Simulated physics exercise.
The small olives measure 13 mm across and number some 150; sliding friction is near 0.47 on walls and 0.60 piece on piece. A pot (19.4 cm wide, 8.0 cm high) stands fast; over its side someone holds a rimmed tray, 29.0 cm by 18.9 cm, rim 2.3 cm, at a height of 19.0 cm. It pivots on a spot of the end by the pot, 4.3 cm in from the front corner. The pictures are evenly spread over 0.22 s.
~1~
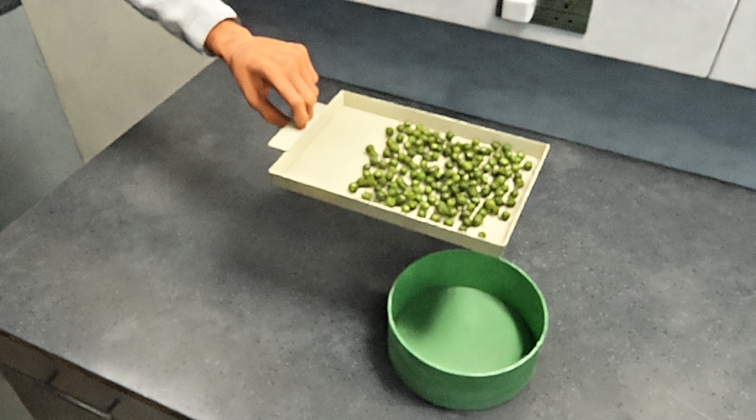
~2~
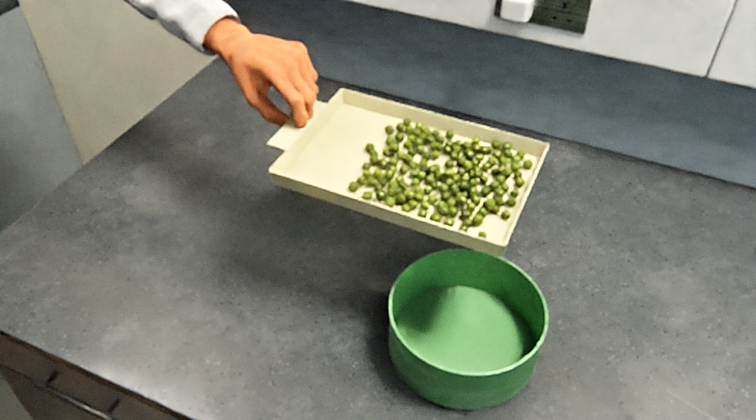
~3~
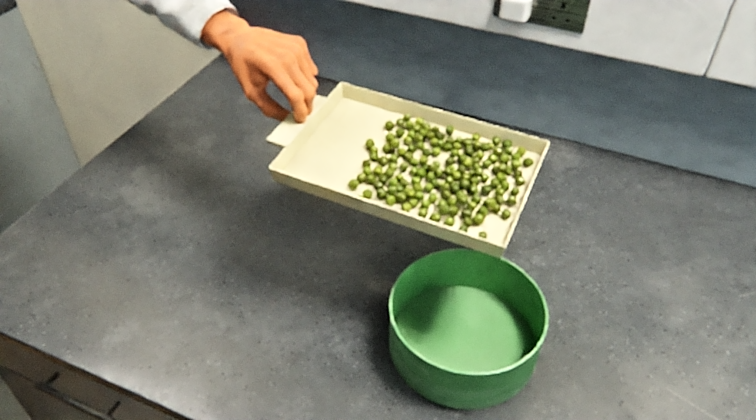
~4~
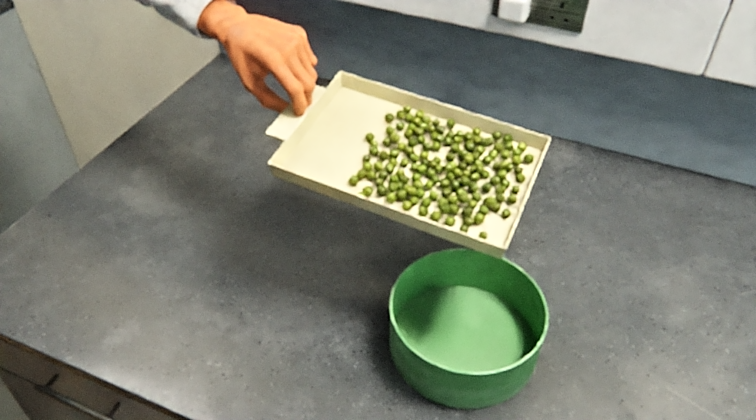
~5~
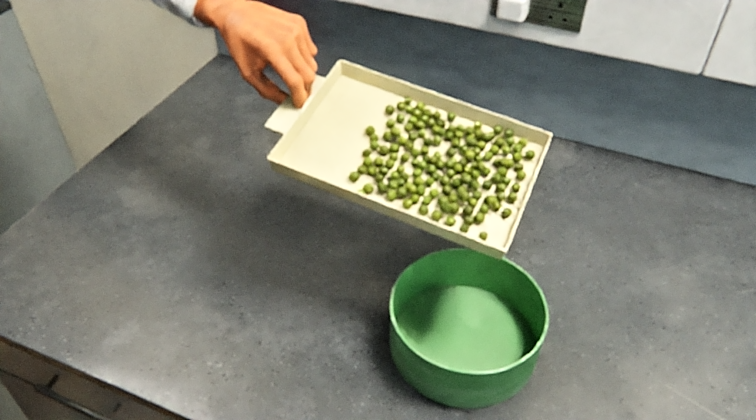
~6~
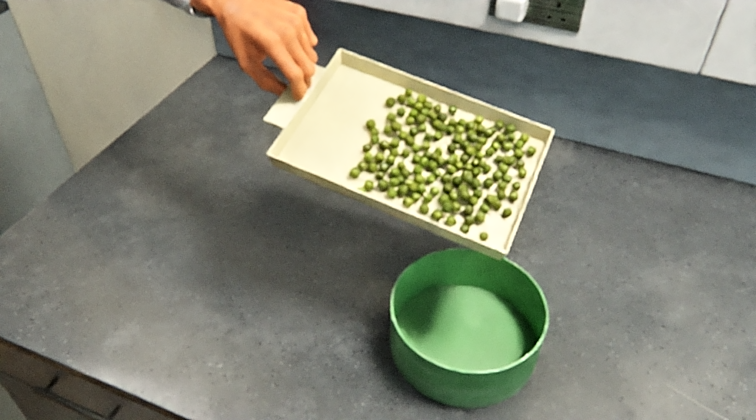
On a grey counter, a hand slowly tilts a tray of small green olives above a green pot.
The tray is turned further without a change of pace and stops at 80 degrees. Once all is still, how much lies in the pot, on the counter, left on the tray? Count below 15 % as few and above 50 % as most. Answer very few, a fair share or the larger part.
In the pot: Very few; on the counter: Very few; left on the tray: The larger part.
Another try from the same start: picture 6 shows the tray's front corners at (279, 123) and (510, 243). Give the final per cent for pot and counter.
Pot 0, counter 5.
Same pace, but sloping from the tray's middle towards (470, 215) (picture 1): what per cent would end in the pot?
Some 5 per cent.
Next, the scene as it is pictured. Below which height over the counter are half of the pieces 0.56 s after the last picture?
Some 26 cm.
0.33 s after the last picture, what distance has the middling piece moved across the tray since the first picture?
Roughly 4 cm.
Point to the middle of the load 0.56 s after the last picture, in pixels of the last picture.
Around (479, 183).
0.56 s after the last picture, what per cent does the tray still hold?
Roughly 95 per cent.
Then, 0.33 s after the last picture, tilt 46 degrees; the tray holds 100 %, the pot 0 %.
Then, 0.56 s after the last picture, tilt 68 degrees; the tray holds 95 %, the pot 0 %.
Then, 0.89 s after the last picture, tilt 80 degrees; the tray holds 95 %, the pot 5 %.
In the end, pot 5 %, counter 0 %, tray 95 %.
